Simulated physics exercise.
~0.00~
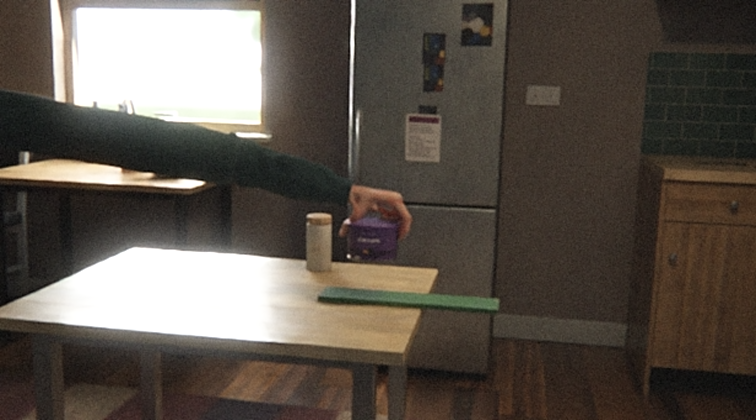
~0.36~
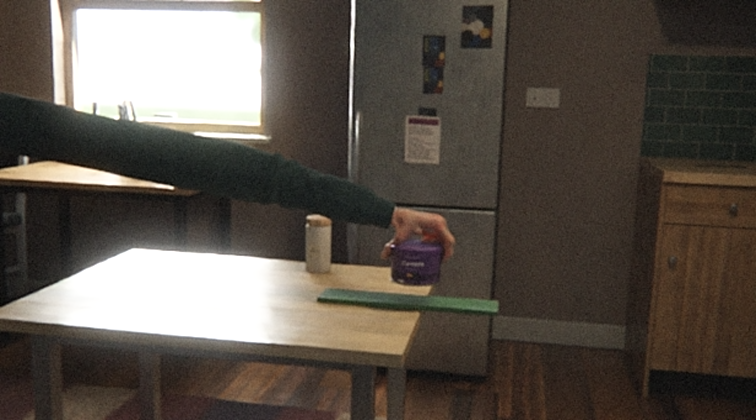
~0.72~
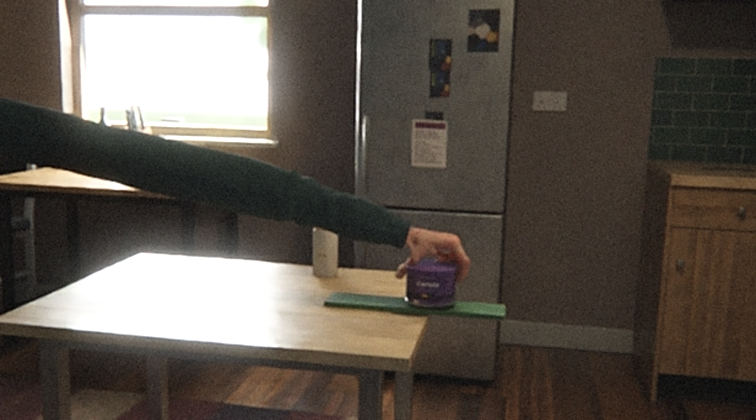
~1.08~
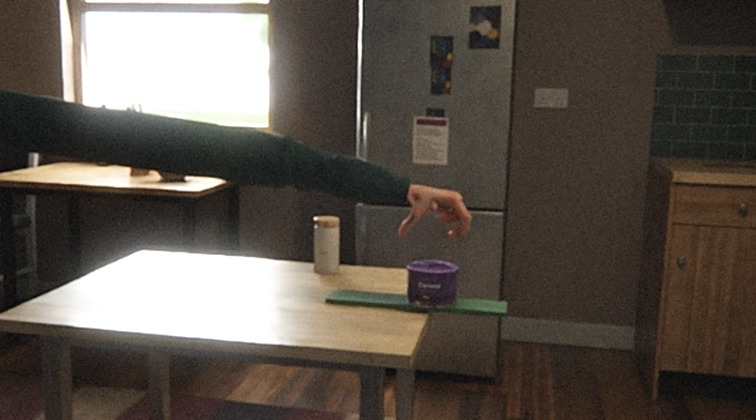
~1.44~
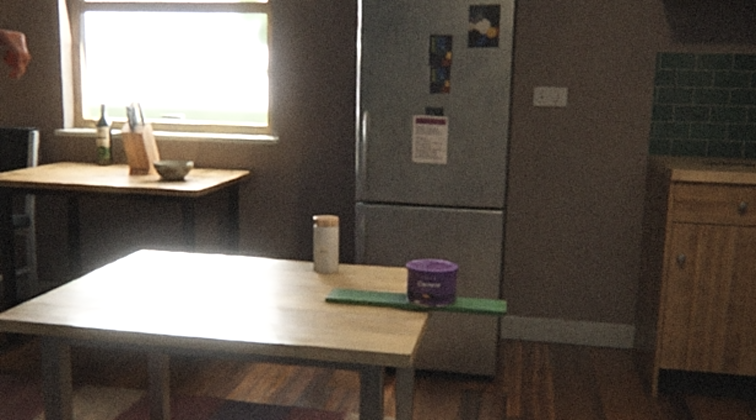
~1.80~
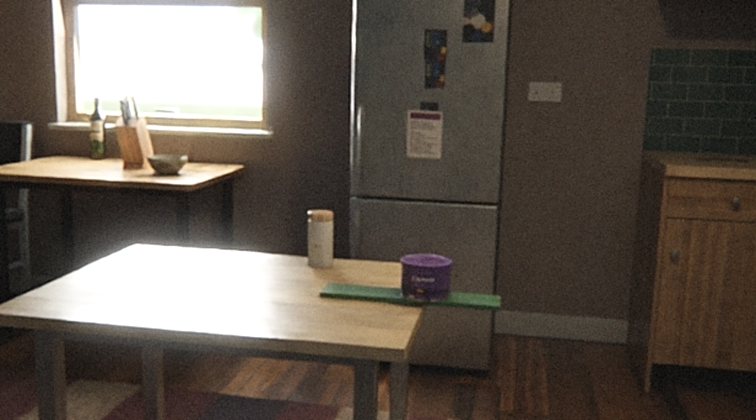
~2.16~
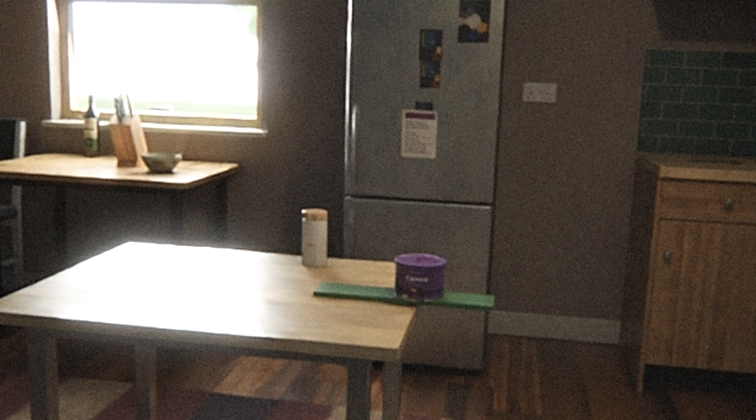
Hand lowering a purple tub onto a green plank overhanging a table edge, then letting go and withdrawing, the plank staying put.
